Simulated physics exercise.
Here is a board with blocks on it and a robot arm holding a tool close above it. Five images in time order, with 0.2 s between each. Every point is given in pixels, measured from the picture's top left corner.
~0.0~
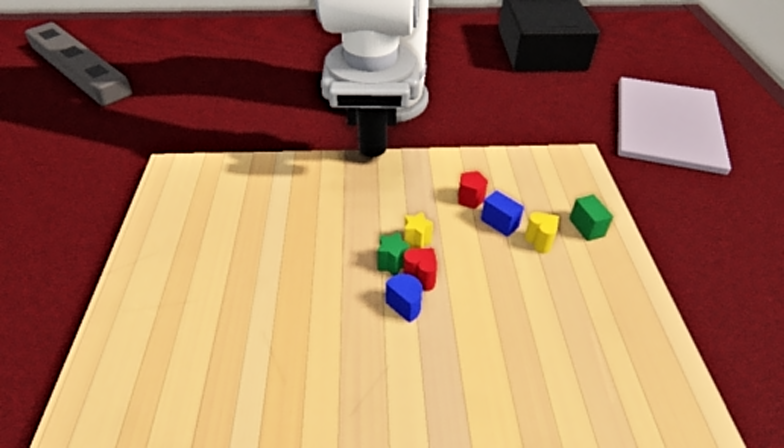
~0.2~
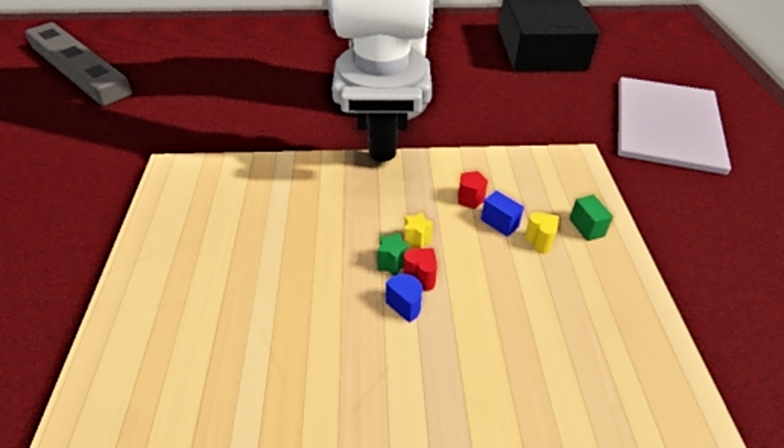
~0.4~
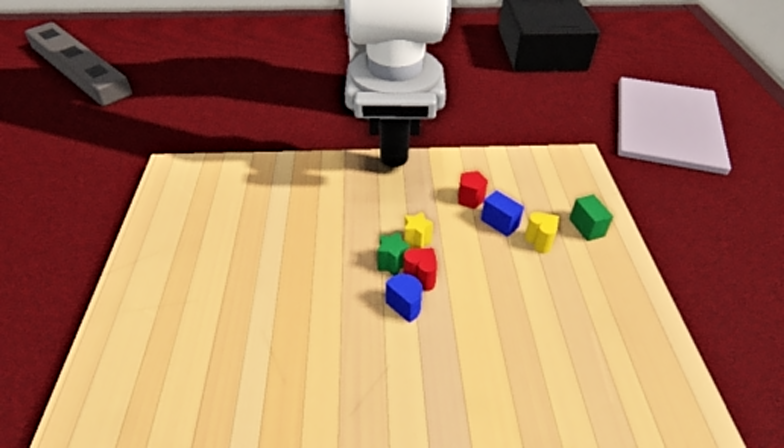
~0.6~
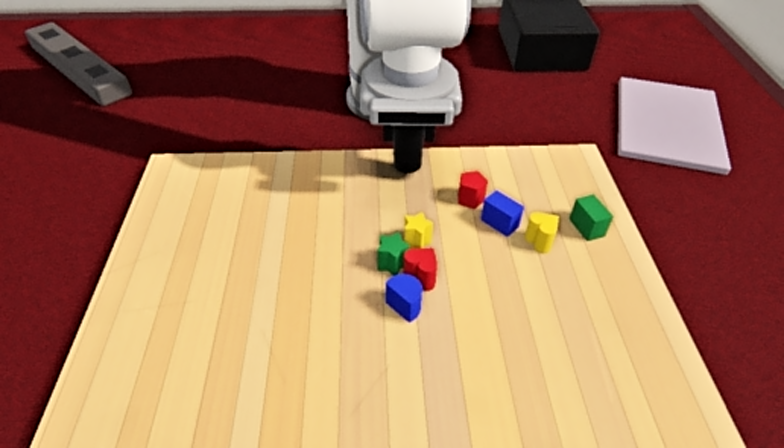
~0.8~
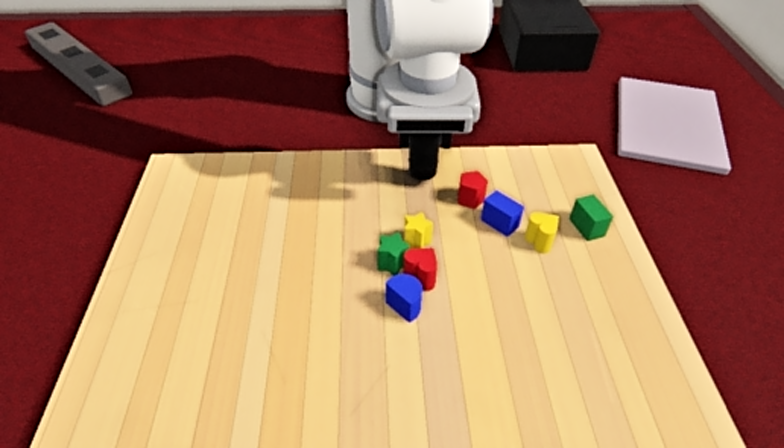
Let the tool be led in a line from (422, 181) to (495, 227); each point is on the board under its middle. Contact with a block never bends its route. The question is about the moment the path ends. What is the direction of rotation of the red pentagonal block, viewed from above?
Counterclockwise rotation.
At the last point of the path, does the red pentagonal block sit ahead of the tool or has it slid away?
I'd say it has come free.
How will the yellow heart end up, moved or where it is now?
At the moment the path ends, the yellow heart no longer stands where it did.
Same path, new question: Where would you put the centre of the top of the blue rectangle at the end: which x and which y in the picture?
Its top middle will sit at (526, 210).
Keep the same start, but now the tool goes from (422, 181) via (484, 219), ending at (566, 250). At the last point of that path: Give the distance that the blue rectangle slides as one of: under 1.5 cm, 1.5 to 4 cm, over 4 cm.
The answer is over 4 cm.
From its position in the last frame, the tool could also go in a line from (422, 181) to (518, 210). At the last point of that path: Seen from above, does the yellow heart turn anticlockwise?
My answer is yes.
On the path given first. One third of the way, tool at (446, 187); red pentagonal block at (476, 180).
Two thirds of the way, tool at (471, 202); red pentagonal block at (500, 186), turned 25° anticlockwise; blue rectangle at (515, 207), turned 30° clockwise; yellow heart at (548, 223).
At the end, tool at (496, 219); yellow star-shaped block in place; red pentagonal block at (506, 186), turned 40° anticlockwise; blue rectangle at (526, 210), turned 60° clockwise; yellow heart at (554, 227), turned 25° anticlockwise.
